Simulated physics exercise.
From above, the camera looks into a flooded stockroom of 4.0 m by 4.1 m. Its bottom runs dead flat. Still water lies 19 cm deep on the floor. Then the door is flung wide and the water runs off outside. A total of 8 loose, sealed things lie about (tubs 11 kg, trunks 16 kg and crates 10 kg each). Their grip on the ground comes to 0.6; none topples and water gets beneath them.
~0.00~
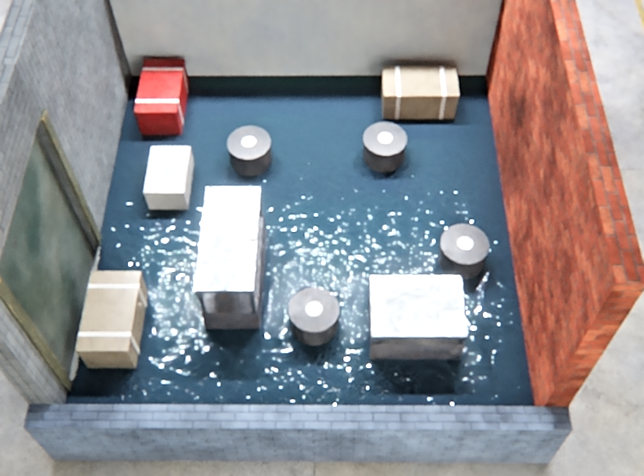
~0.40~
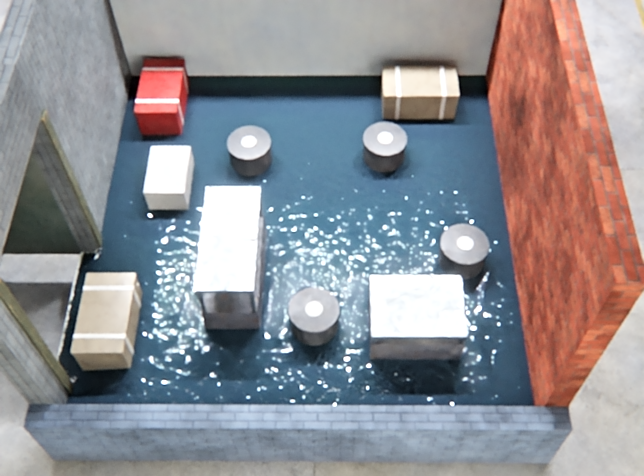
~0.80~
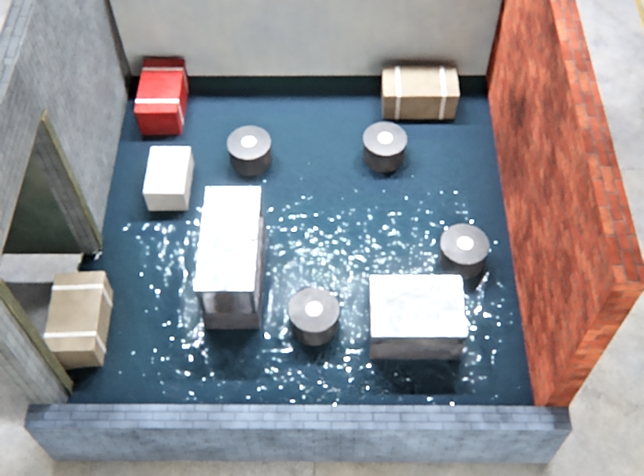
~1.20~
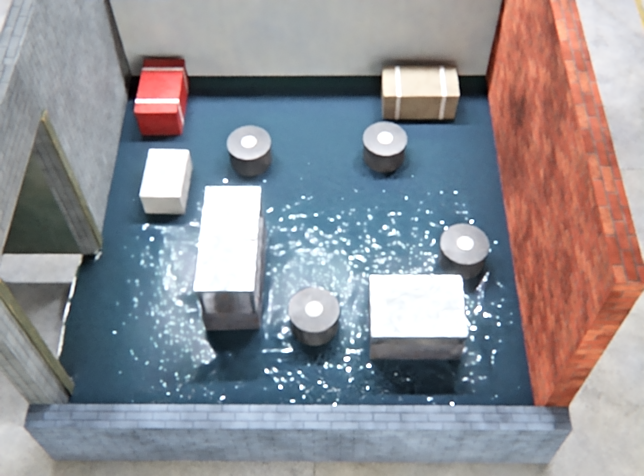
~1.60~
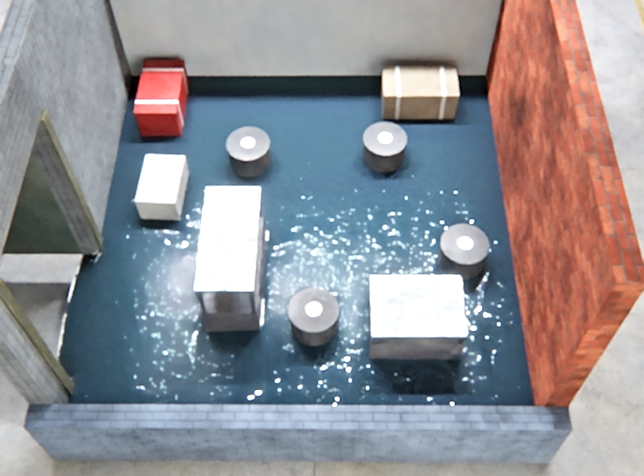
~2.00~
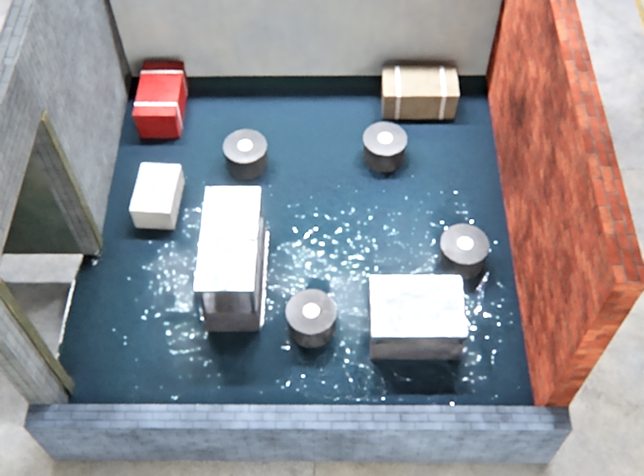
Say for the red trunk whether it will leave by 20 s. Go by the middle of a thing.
It ends up outside.
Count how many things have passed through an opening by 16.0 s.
The answer is 5.
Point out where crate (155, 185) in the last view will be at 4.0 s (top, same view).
Roughly (76, 279) in the same view.
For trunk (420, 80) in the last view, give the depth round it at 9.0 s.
About 14 cm.
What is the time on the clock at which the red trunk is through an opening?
At about 12.5 s.
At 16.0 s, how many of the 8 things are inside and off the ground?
Total: 3.
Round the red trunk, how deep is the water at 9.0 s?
Depth: About 12 cm.
After 4.0 s the red trunk is near (147, 105), 0.3 m from its start, afloat; 1 of 8 are out; 7 afloat.
After 9.0 s the red trunk is near (125, 169), 1.1 m from its start, afloat; 4 of 8 are out; 4 afloat.
After 16.0 s the red trunk has gone out; 5 of 8 are out; 3 afloat.
After 20.0 s the red trunk has gone out; 5 of 8 are out; 3 afloat.
